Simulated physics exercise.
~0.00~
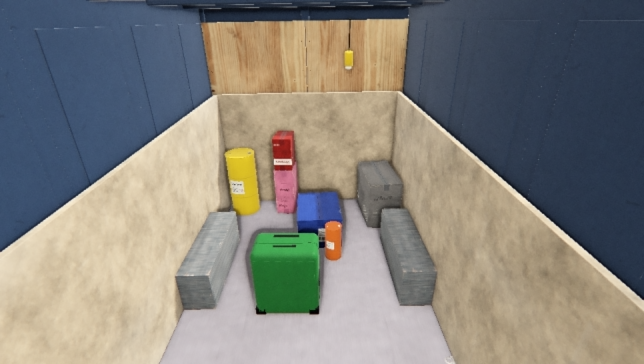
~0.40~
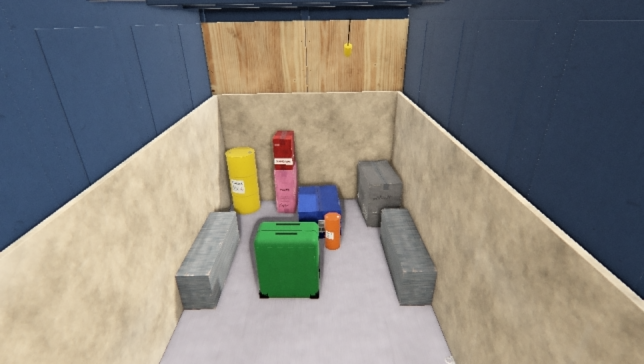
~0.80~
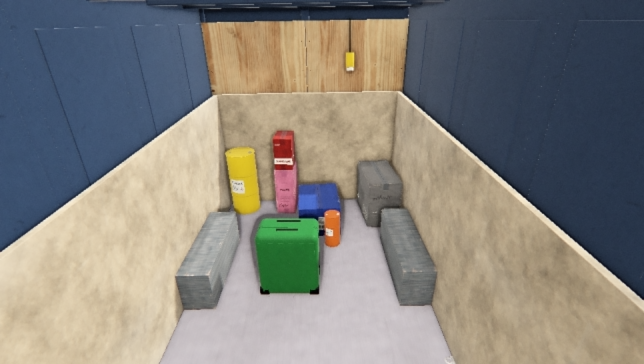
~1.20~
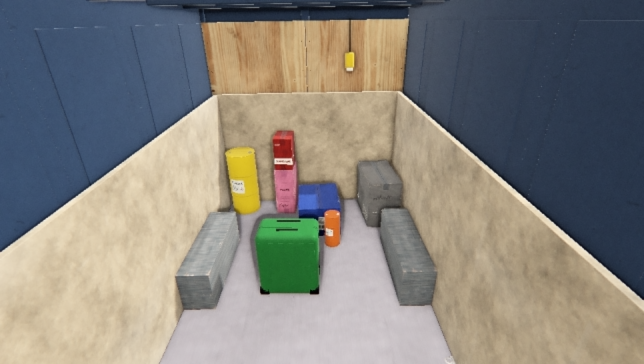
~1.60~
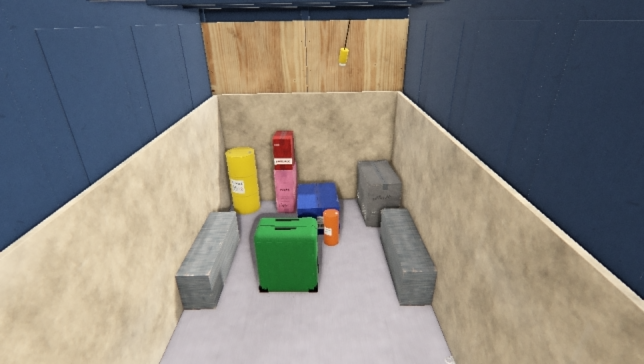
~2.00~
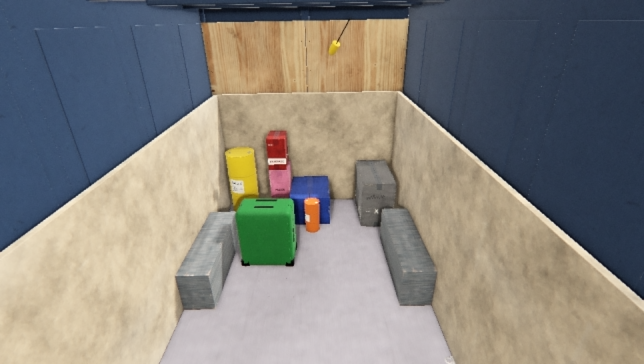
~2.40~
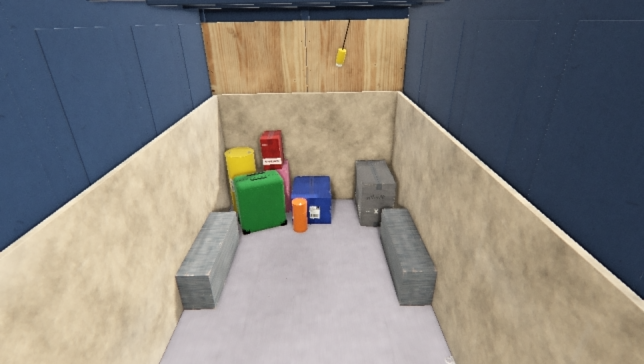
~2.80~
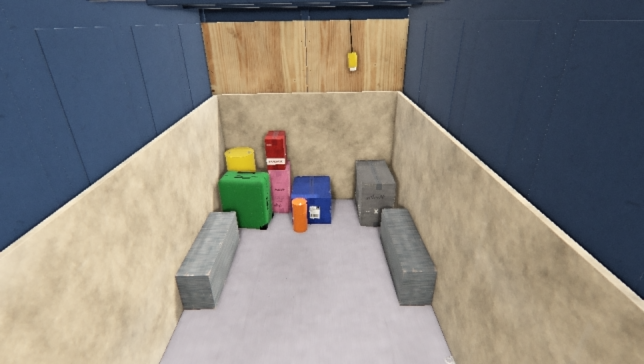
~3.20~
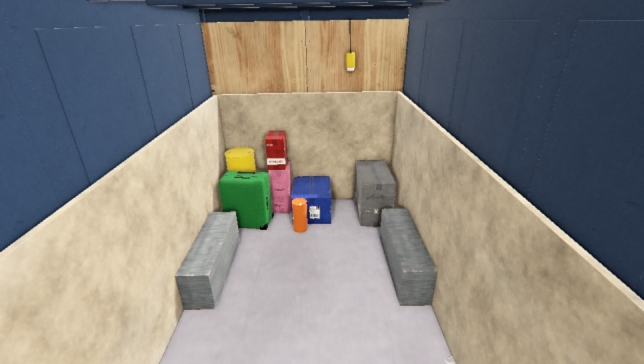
Green suitcase sliding forwards and left across a load bay with a blue box and orange canister, all ending upright near the stacked boxes.
